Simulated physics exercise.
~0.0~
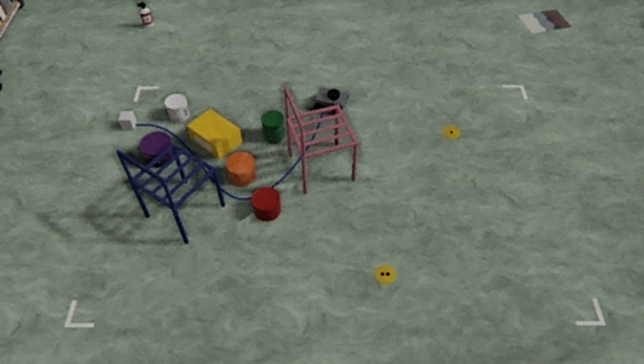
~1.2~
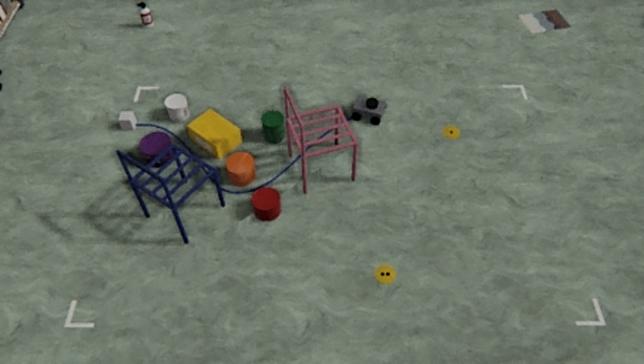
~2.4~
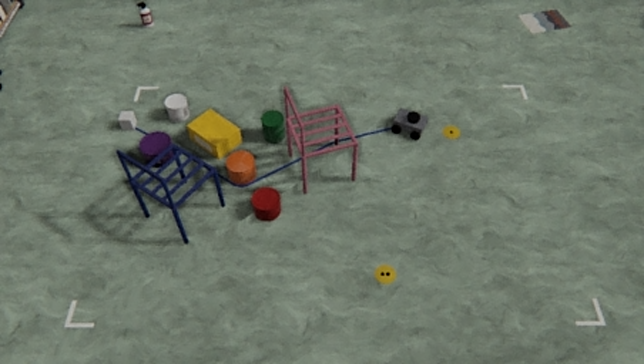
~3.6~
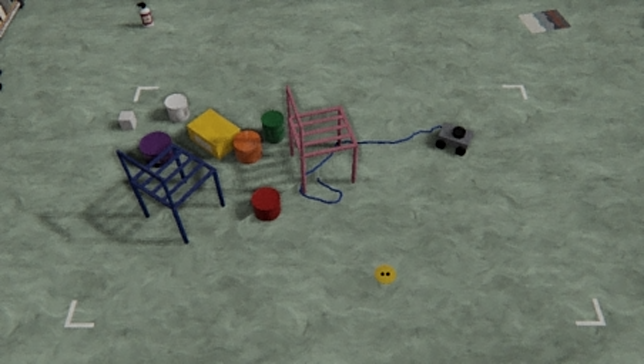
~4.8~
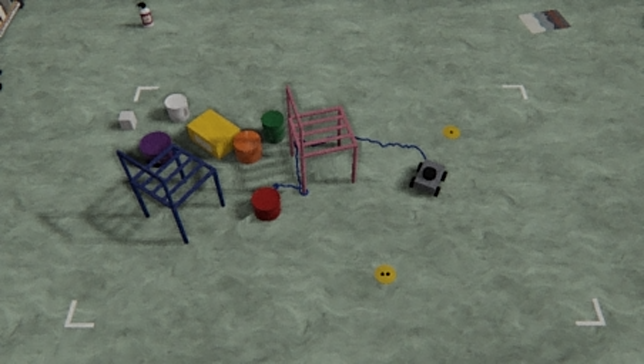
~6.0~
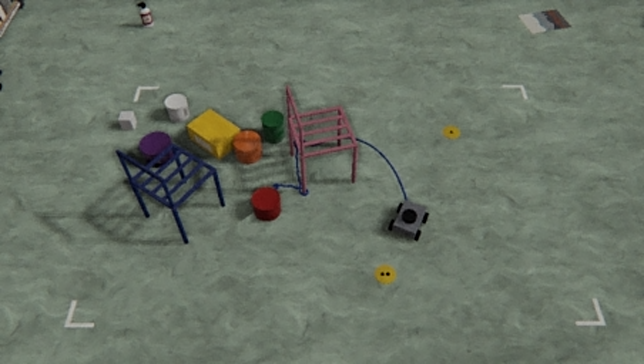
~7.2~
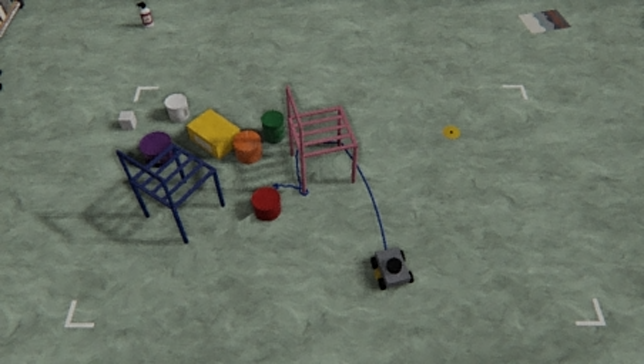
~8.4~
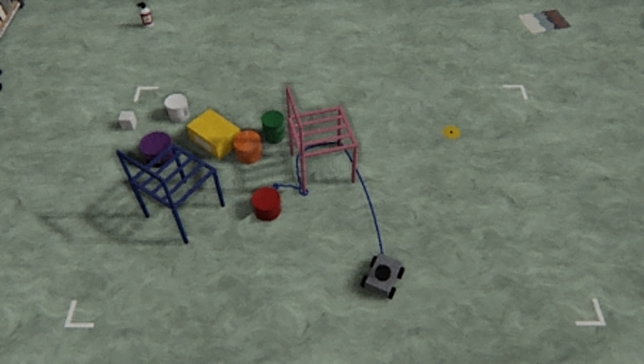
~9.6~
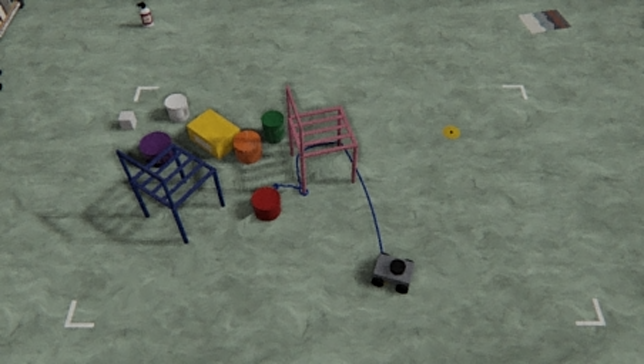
In this clip, a small wheeled cart trailing a blue lead moves right past bins and two chairs, pulling the lead taut until it comes loose and the orange tub shifts slightly, then turns down and left to the lower yellow mark, where it pivots and stays.
